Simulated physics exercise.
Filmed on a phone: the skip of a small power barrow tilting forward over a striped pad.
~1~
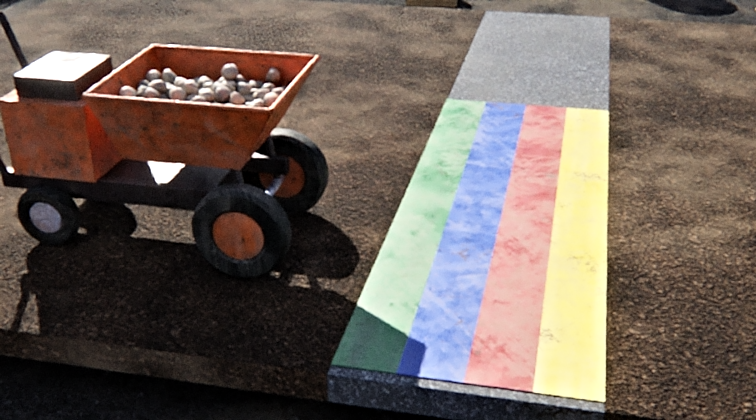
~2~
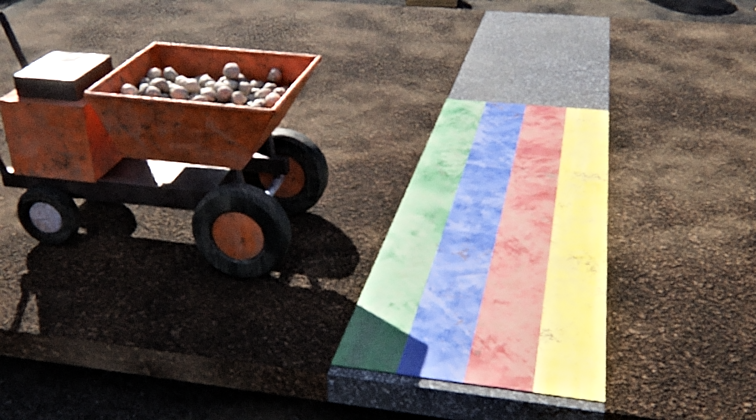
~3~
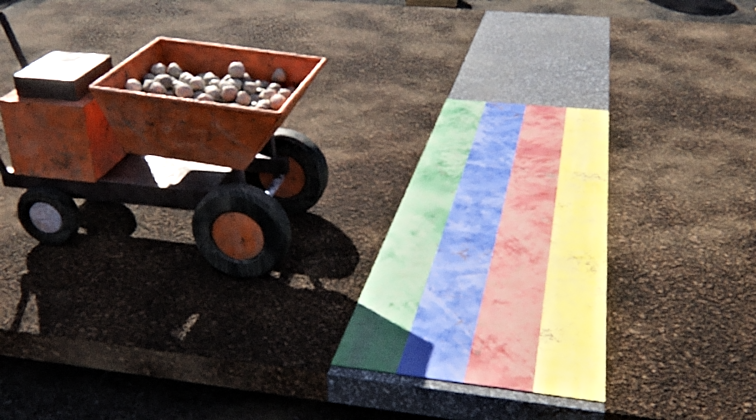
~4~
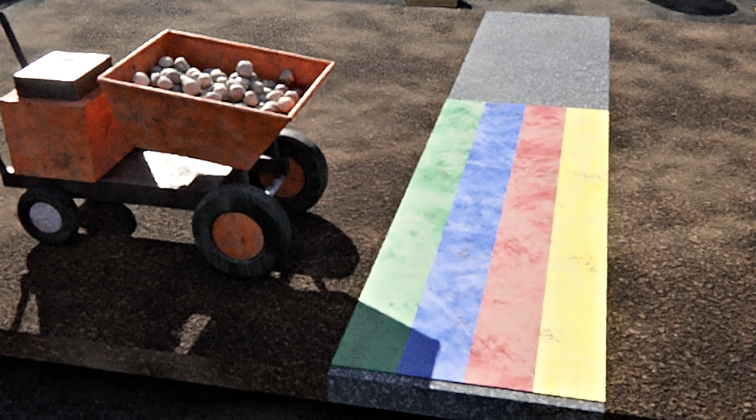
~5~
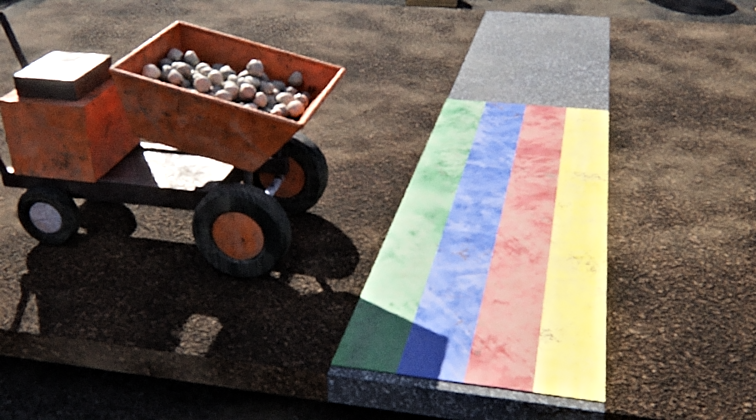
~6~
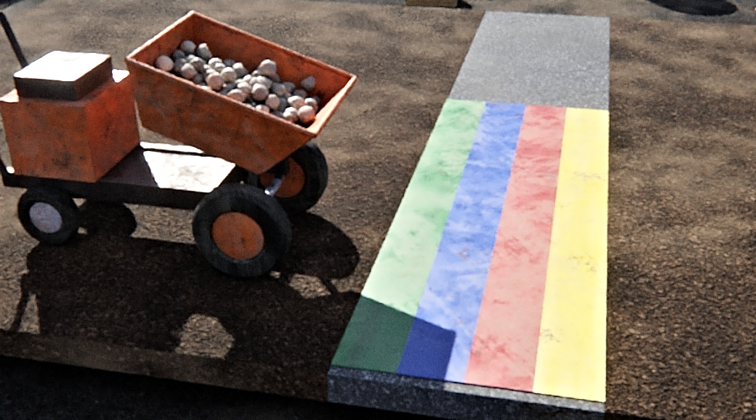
On a patch of brown ground, an orange skip full of river pebbles tilted slowly forward on a small power barrow, its back end rising, beside a pad striped green, blue, red and yellow.
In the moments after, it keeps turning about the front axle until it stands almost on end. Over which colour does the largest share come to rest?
Most covered: The green band.
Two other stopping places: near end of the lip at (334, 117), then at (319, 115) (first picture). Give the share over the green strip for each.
Near 0 % and 10 %.
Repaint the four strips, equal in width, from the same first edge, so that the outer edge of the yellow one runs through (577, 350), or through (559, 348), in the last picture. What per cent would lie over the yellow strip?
The first gives 0 %, the second 0 %.
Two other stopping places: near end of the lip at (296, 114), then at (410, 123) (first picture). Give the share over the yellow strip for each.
The first gives 0 %, the second 40 %.
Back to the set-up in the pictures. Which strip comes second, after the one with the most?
Second comes blue.
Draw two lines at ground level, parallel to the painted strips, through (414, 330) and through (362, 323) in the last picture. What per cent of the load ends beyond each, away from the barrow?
About 40 and 80 per cent.
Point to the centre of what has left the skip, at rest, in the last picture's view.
Around (430, 253).
Shortly afterwards, skip tipped steeply; the whole lot in the skip.
Next, skip tipped steeply; all but a few in the skip; a little over the green strip; only a few over the blue strip.
Some moments later, skip tipped right over; near a third in the skip; near a quarter over the green strip; near a quarter over the blue strip; a little over the red strip; only a few over the yellow strip; only a few off the paint.
In the end, skip tipped right over; near a quarter in the skip; near half over the green strip; near a quarter over the blue strip; a little over the red strip; only a few over the yellow strip; only a few off the paint.
